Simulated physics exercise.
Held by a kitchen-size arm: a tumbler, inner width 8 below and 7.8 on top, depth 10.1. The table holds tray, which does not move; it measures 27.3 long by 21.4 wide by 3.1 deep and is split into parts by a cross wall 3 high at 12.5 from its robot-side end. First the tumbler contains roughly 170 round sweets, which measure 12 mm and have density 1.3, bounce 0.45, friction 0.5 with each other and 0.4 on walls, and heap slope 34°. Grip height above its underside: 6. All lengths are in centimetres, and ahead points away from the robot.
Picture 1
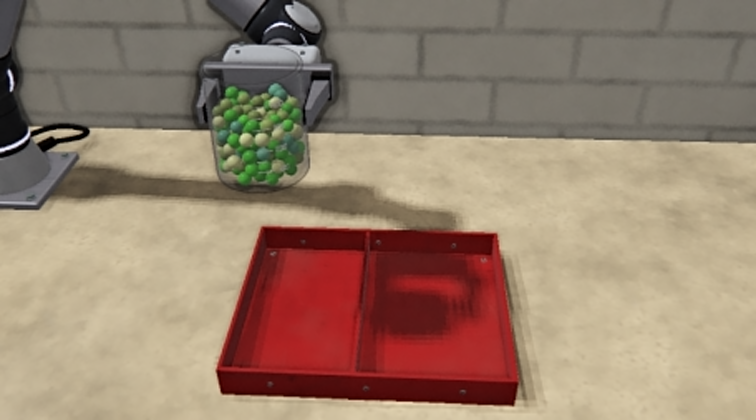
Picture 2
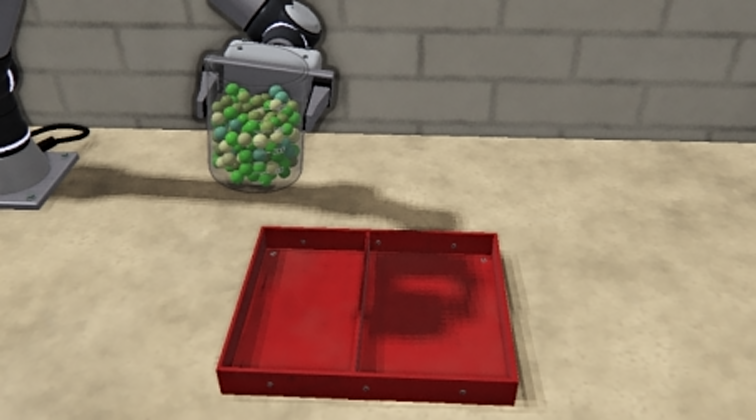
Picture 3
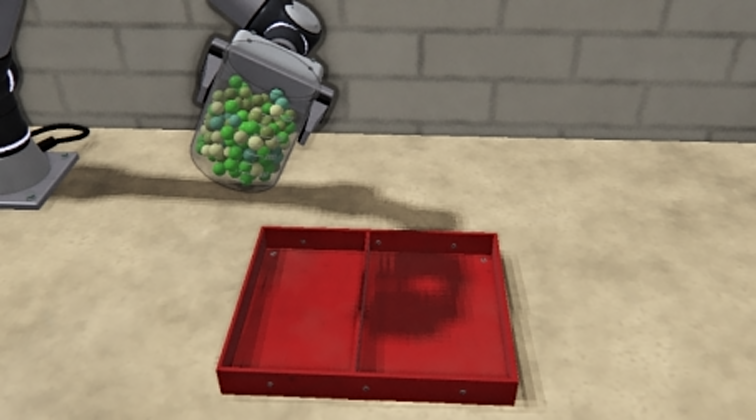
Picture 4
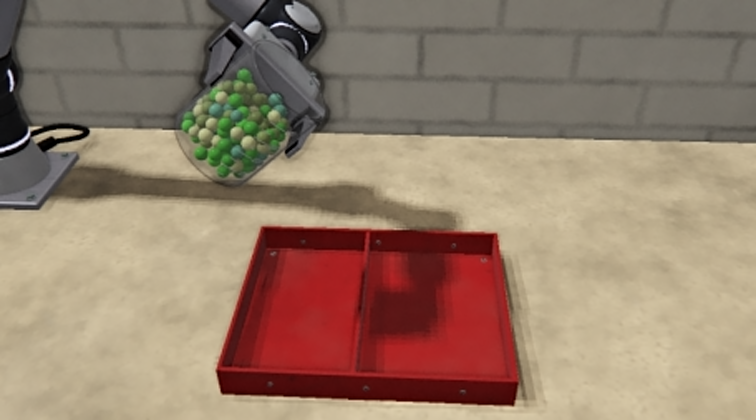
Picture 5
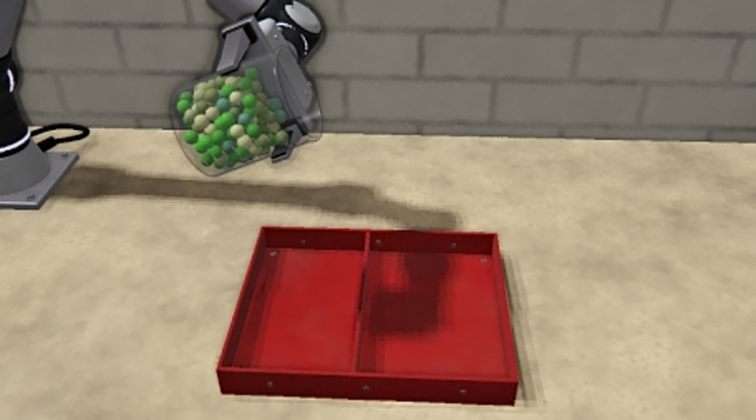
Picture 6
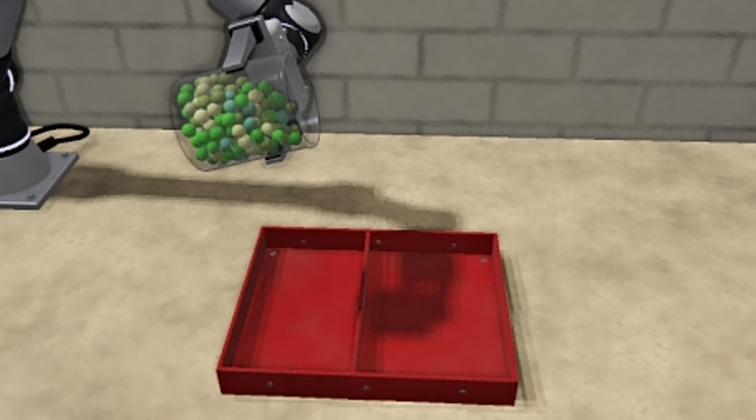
Above a divided red tray, a robot arm steeply tilts a clear tumbler of sweets leftward.
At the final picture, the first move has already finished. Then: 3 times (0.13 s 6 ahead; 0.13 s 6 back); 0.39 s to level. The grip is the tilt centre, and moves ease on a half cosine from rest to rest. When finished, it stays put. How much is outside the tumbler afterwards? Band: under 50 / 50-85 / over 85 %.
50-85 %.
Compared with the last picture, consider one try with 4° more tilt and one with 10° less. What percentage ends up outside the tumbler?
They would come to near 75 and 35 per cent.
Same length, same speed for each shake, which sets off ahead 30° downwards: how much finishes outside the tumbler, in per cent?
30 %.
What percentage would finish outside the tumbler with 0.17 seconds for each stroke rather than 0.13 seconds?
I'd expect close to 40 in a hundred.
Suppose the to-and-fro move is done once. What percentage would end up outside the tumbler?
About 35 per cent in that case.
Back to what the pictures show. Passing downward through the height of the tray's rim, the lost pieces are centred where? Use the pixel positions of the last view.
Around (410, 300).
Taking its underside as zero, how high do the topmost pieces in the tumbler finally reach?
I'd put it at close to 5.5 centimetres.
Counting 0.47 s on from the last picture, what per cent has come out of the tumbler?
Roughly 35 percent is out.
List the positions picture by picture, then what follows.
Tumbler middle at (258, 120), level; upper third of the load around (261, 116), from x 220 to 300, top at y 90; 172 in the tumbler, in the first picture.
Tumbler middle at (257, 120), tilted 7° forward; upper third of the load around (255, 116), from x 220 to 295, top at y 90, in the second picture.
Tumbler middle at (253, 119), tilted 26° forward; upper third of the load around (243, 113), from x 200 to 290, top at y 85, in the third picture.
Tumbler middle at (250, 116), tilted 48° forward; upper third of the load around (232, 105), from x 190 to 285, top at y 75, in the fourth picture.
Tumbler middle at (248, 114), tilted 67° forward; upper third of the load around (225, 99), from x 185 to 280, top at y 75, in the fifth picture.
Tumbler middle at (247, 113), tilted 74° forward; upper third of the load around (219, 98), from x 185 to 295, top at y 80; 172 in the tumbler, in the sixth picture.
Then, 0.47 s after the last picture, tilted 74° forward, highest piece 26 above the table; 114 in the tumbler, 39 in the far-side part, 10 in the robot-side part, 1 on the table or floor, 8 in flight or on a rim.
Then, 0.94 s after the last picture, tilted 48° forward, highest piece 25 above the table; 79 in the far-side part, 64 in the tumbler, 24 in the robot-side part, 2 on the table or floor, 3 in flight or on a rim.
Then, 1.37 s after the last picture, level, highest piece 25 above the table; 80 in the far-side part, 64 in the tumbler, 26 in the robot-side part, 2 on the table or floor.
Then, 2.42 s after the last picture, level, highest piece 25 above the table; 80 in the far-side part, 64 in the tumbler, 26 in the robot-side part, 2 on the table or floor.
Final count, 80 in the far-side part, 64 in the tumbler, 26 in the robot-side part, 2 on the table or floor. That is 63 % outside the tumbler.
